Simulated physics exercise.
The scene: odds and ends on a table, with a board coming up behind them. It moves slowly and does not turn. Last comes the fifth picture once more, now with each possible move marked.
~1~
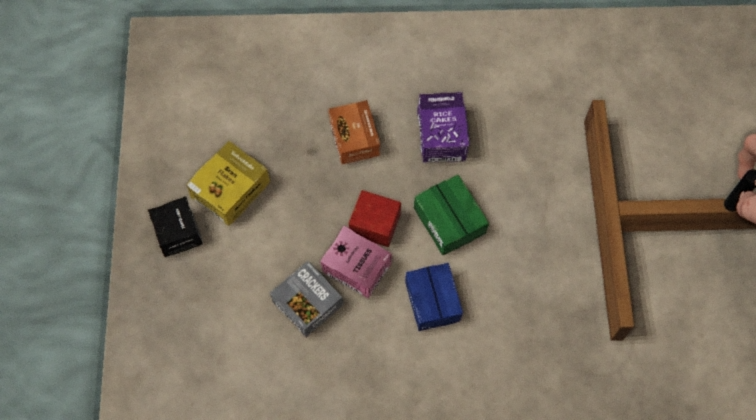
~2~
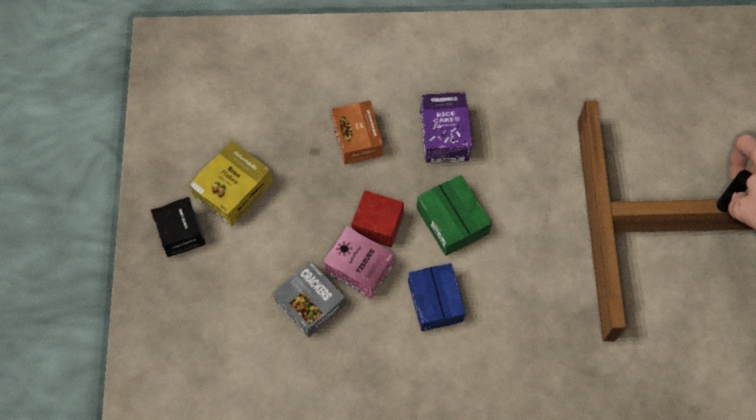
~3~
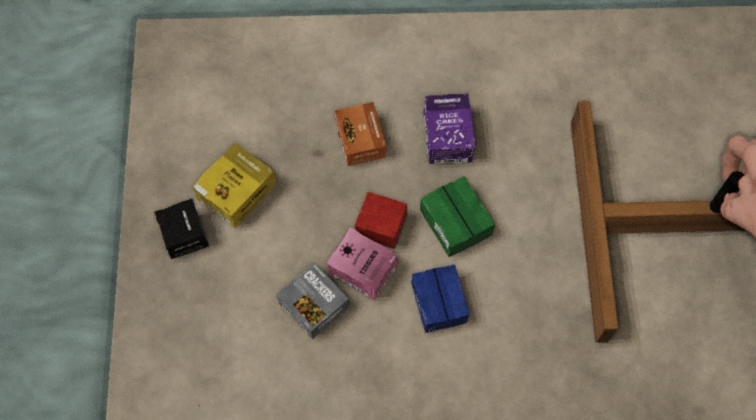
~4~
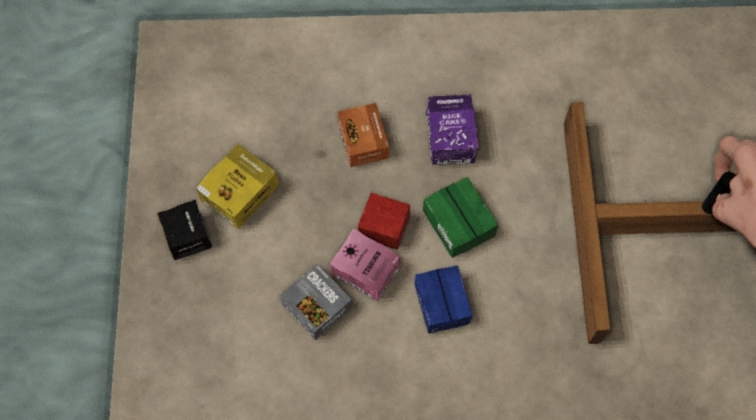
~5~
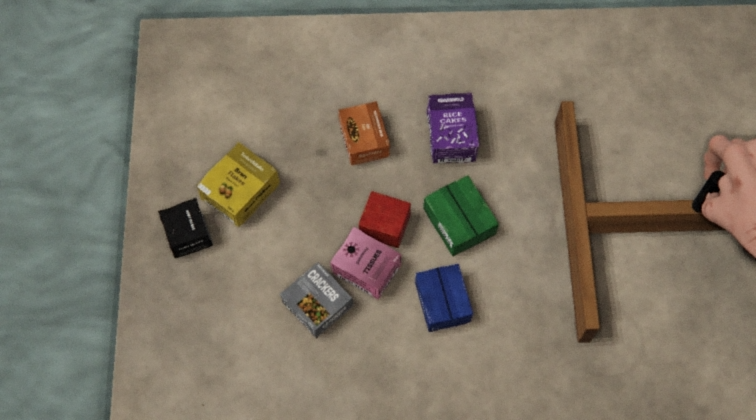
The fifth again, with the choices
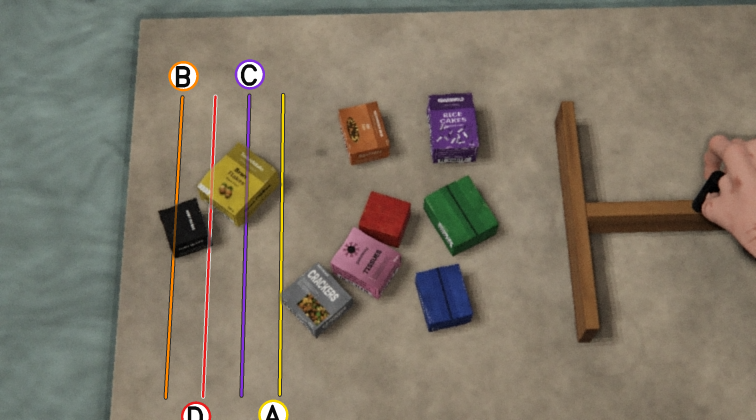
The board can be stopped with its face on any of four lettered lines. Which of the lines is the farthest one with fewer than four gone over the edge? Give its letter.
D is the last line within the limit.
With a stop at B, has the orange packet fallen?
Yes.
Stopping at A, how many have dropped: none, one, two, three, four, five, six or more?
In all, none.
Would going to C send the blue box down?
No.
On the copy, A at (282, 235); B at (175, 238); C at (246, 236); D at (210, 237).
On D. First, board (446, 213); purple box (411, 129); blue box (420, 296).
Then, board (315, 216); black packet (176, 233); yellow box (202, 182).
Finally, board (209, 219); yellow box over the edge; black packet over the edge; two fallen.
By contrast, A is within the limit but short; B drops six; C is within the limit but short.
